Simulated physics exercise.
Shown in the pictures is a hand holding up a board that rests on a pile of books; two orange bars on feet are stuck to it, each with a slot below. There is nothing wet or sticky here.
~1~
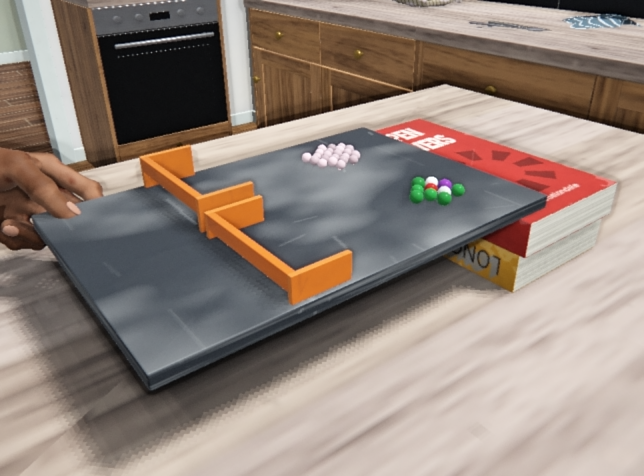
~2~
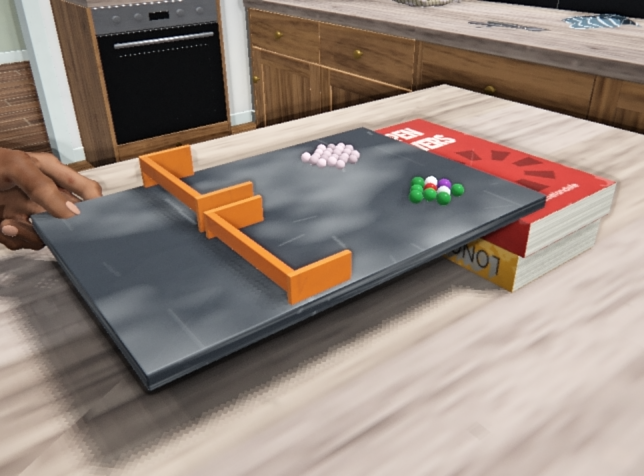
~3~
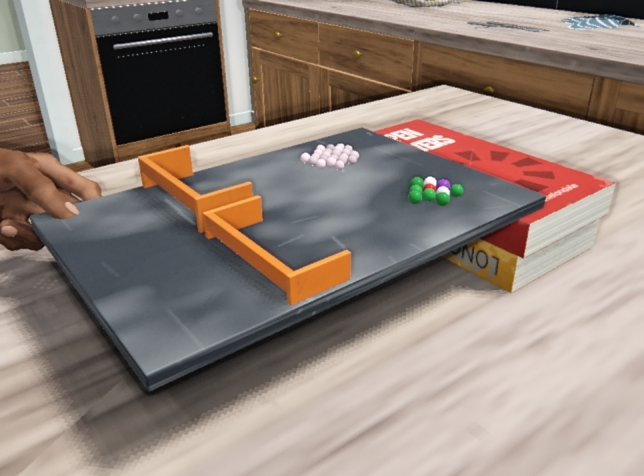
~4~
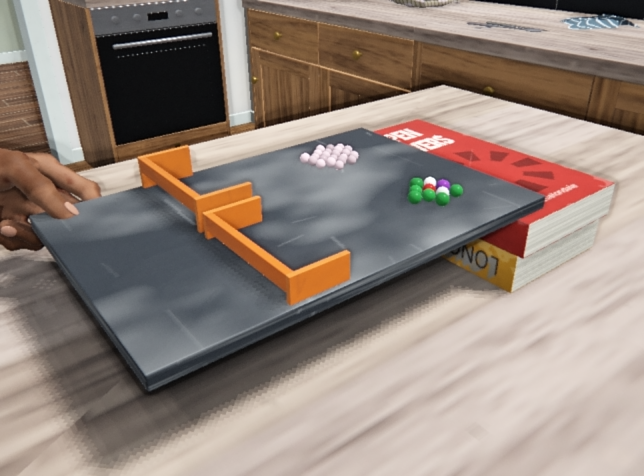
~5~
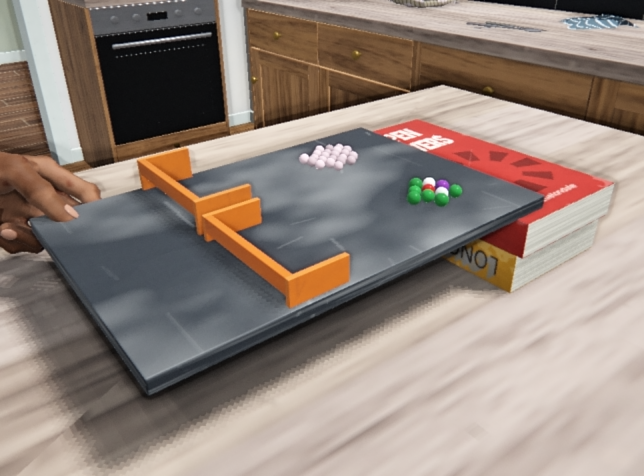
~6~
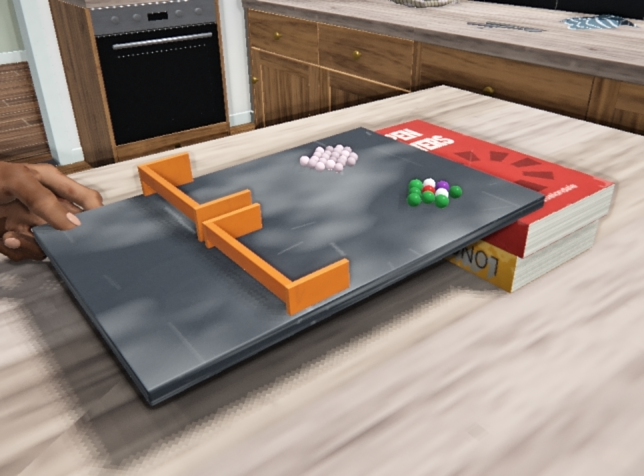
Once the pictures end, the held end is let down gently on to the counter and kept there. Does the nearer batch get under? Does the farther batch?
Outcome: I'd bet the nearer batch stays caught. I'd bet the farther batch heads on downhill.
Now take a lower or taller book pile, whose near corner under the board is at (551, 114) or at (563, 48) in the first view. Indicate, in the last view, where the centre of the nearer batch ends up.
First near (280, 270), then near (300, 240).
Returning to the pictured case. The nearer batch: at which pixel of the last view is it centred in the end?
It ends up centred around (260, 311) in the final picture.
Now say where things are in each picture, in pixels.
Held end of the board at (159, 365), level; book pile at (462, 175), about a quarter as high as the board is long; nearer batch at (431, 189), a few round plastic beads; farther batch at (337, 154), a few sugar pearls; nearer gate at (248, 249), its slot lower than a piece; farther gate at (171, 183), its slot higher than a piece, in the first picture.
Held end of the board at (158, 365), level; farther batch at (337, 154), in the second picture.
Held end of the board at (157, 366), level; nearer batch at (430, 189), in the third picture.
Held end of the board at (157, 366), level; farther batch at (336, 155), in the fourth picture.
Held end of the board at (157, 370), level; nearer batch at (428, 190), in the fifth picture.
Held end of the board at (159, 380), down by 2°; book pile at (460, 176); nearer batch at (428, 191), not moving; farther batch at (335, 157), not moving; nearer gate at (246, 259); farther gate at (169, 192), in the sixth picture.
Then, 0.27 s after the last picture, board sloping at 9°; nearer batch on its way down; farther batch on its way down.
Then, 0.56 s after the last picture, board resting at 13°; nearer batch on its way down; farther batch on its way down.
Then, 0.91 s after the last picture, board resting at 13°; nearer batch has reached its gate; farther batch all past its gate.
At rest, board resting at 13°; nearer batch gathered behind its gate; farther batch all past its gate.
